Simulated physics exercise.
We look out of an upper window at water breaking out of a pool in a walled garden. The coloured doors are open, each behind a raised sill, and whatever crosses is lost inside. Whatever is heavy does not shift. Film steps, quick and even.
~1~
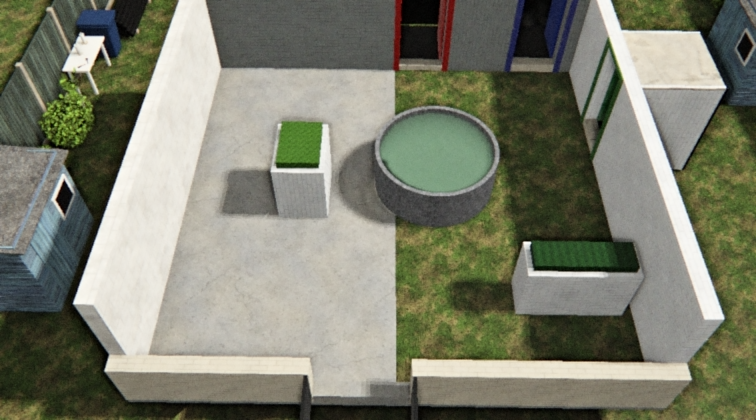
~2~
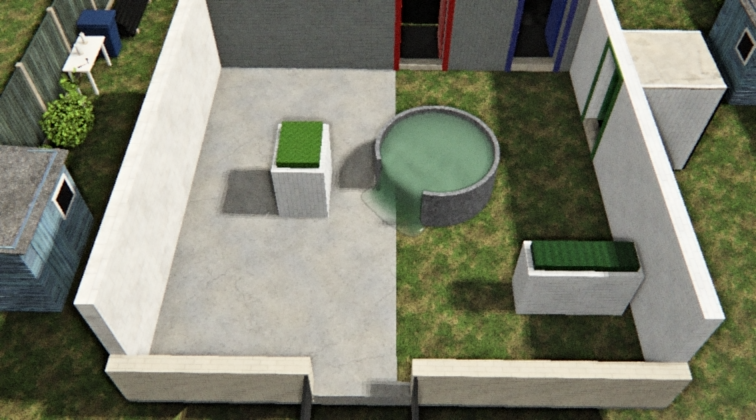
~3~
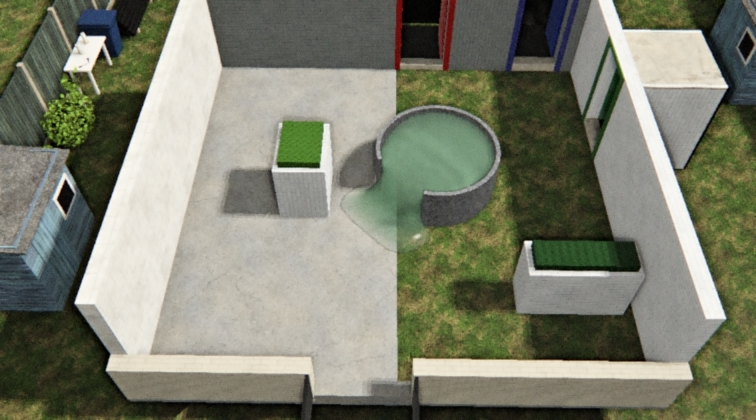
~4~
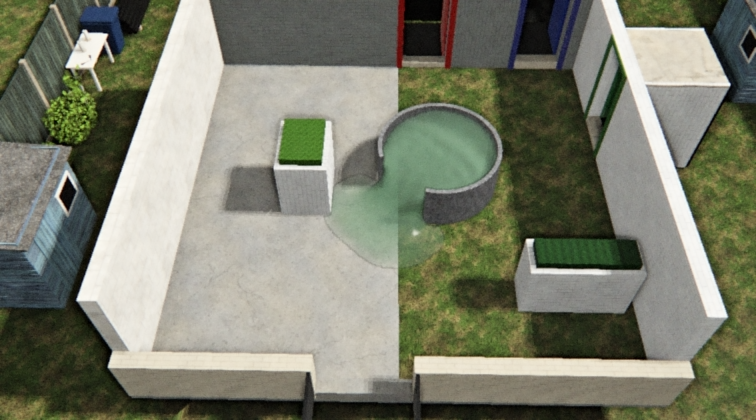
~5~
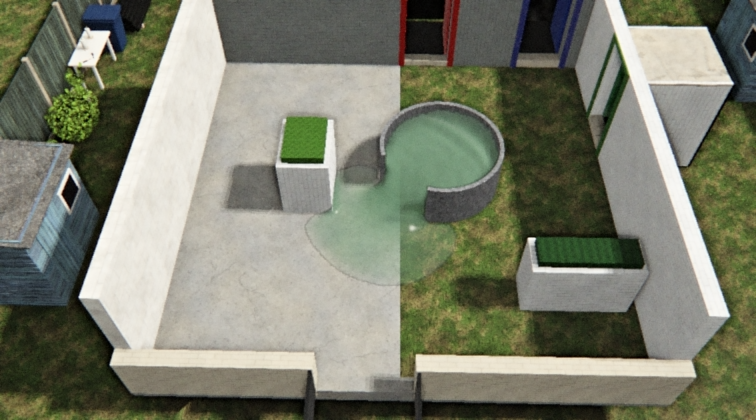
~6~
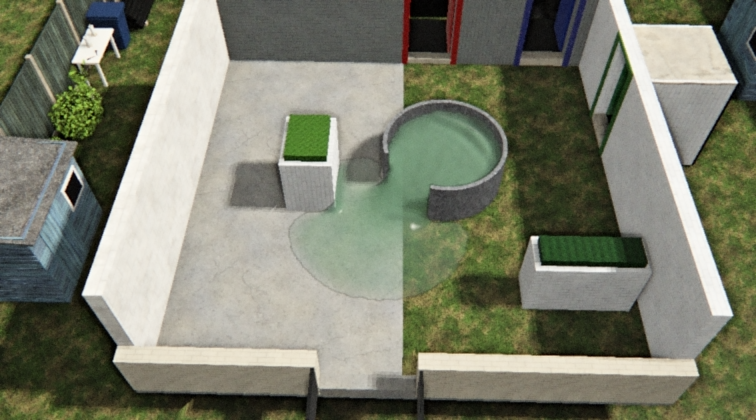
A round grey tank of green water stands in a walled yard, seen from high above, the ground pale concrete on the left and patchy grass on the right. Green-topped white blocks stand on either side, with red, blue and green doorways beyond. The tank's near-left side opens and water pours out, spreading in a widening pool over concrete and grass, while the view shifts very slightly.
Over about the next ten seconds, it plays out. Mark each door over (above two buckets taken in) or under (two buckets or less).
Green door: Under. Red door: Under. Blue door: Under.
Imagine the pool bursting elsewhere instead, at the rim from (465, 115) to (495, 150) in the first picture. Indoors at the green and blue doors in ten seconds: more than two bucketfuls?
Well, green gets more, but blue gets more.
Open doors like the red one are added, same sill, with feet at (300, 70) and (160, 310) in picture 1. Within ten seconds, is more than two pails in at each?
Well, the first one doesn't reach it and the other one overshoots.
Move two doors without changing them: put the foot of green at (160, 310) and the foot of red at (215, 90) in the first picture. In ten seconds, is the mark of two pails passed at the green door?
Looking at it, the green one rises beyond that level.
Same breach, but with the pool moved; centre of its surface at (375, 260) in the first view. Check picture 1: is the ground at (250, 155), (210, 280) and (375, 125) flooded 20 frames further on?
Going through the three places: In the spill, in the spill, out of reach.
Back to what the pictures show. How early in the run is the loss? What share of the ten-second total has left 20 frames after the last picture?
Note - share reached: 40 %.
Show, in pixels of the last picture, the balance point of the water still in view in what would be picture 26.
Centre point: Around (339, 238).
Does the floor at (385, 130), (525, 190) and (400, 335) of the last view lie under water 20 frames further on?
First spot soaked, second not wet, third soaked.
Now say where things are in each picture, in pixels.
In the first picture, still water in the round tank at (437, 152).
In the second picture, water pours out at (396, 201) and has run to (368, 194).
In the third picture, the front is at (348, 198), out from the gap at (396, 202).
In the fourth picture, water pours out at (398, 200) and has run to (386, 264).
In the fifth picture, the front is at (311, 232), out from the gap at (400, 199).
In the sixth picture, the front is at (300, 255), out from the gap at (403, 196).
A moment on, water covers 25 % of the floor; the green door not reached, the red door not reached, the blue door not reached.
Next, water covers 40 % of the floor; the green door not reached, the red door not reached, the blue door not reached.
Then, water covers 45 % of the floor; the green door not reached, the red door not reached, the blue door not reached.
Later, water covers 65 % of the floor; the green door not reached, the red door wet at the sill, nothing in, the blue door not reached.
In the end, water covers 80 % of the floor; the green door not reached, the red door wet at the sill, nothing in, the blue door not reached.
